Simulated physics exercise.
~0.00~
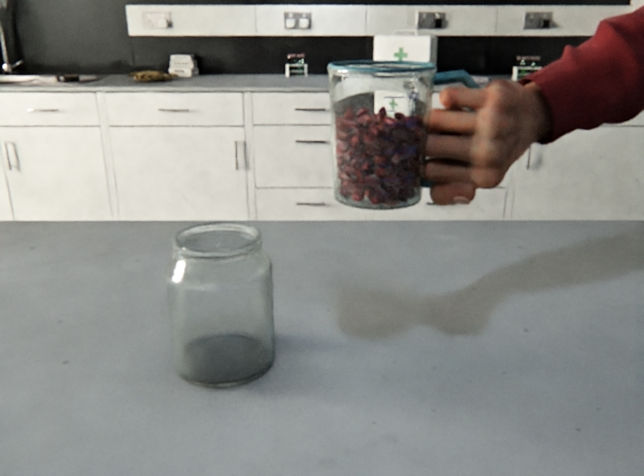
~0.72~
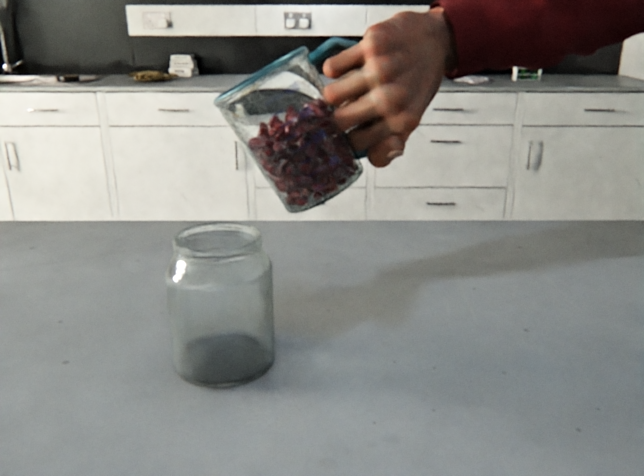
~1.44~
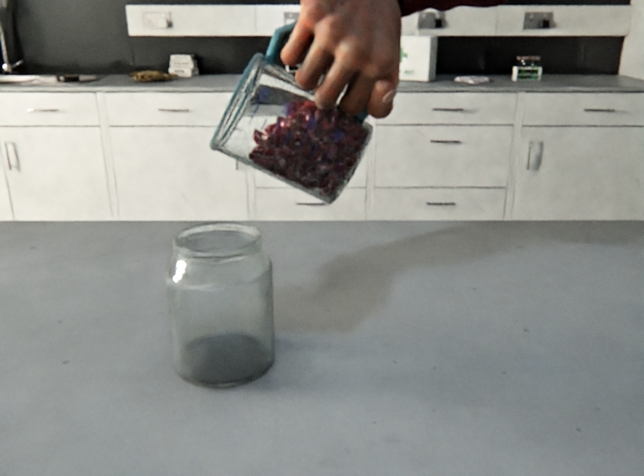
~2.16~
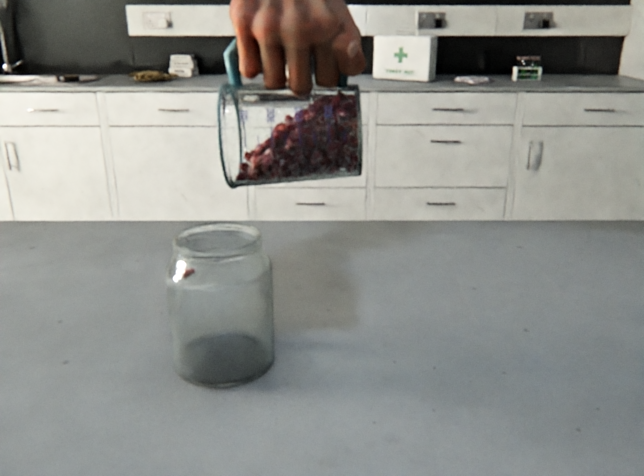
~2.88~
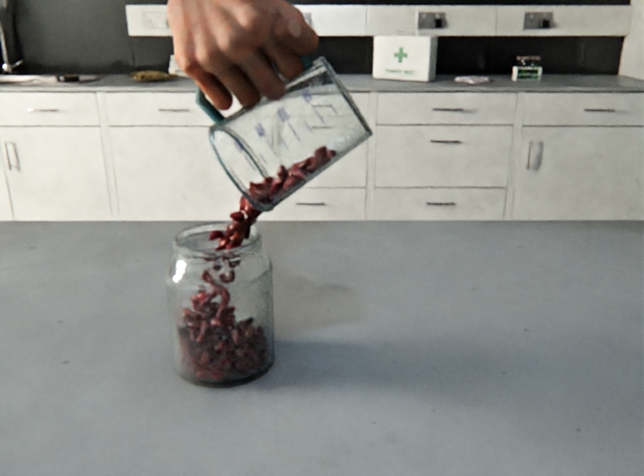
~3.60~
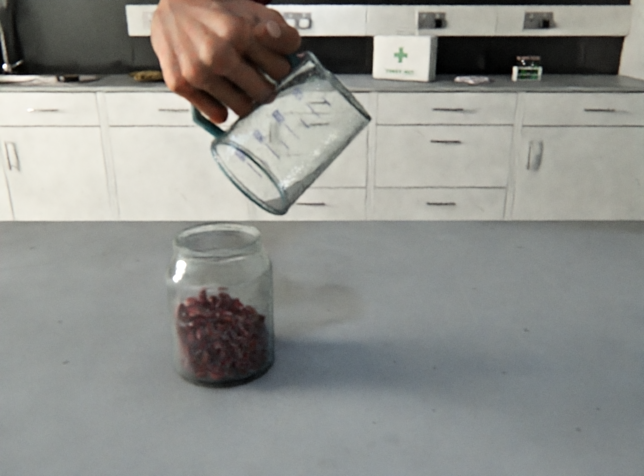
At first, a hand in a red sleeve holds a clear glass cup of dark red beans by its handle, to the right of an empty glass jar on a grey table. The hand carries the cup left and tips it toward the jar, the beans still inside. As the cup tilts onto its side, the beans slide toward its rim. It tips further, and a stream of beans tumbles through the jar's opening and piles up inside. Finally, the cup hangs empty above the jar, mouth slanting down, while the beans rest in the jar with none spilt.
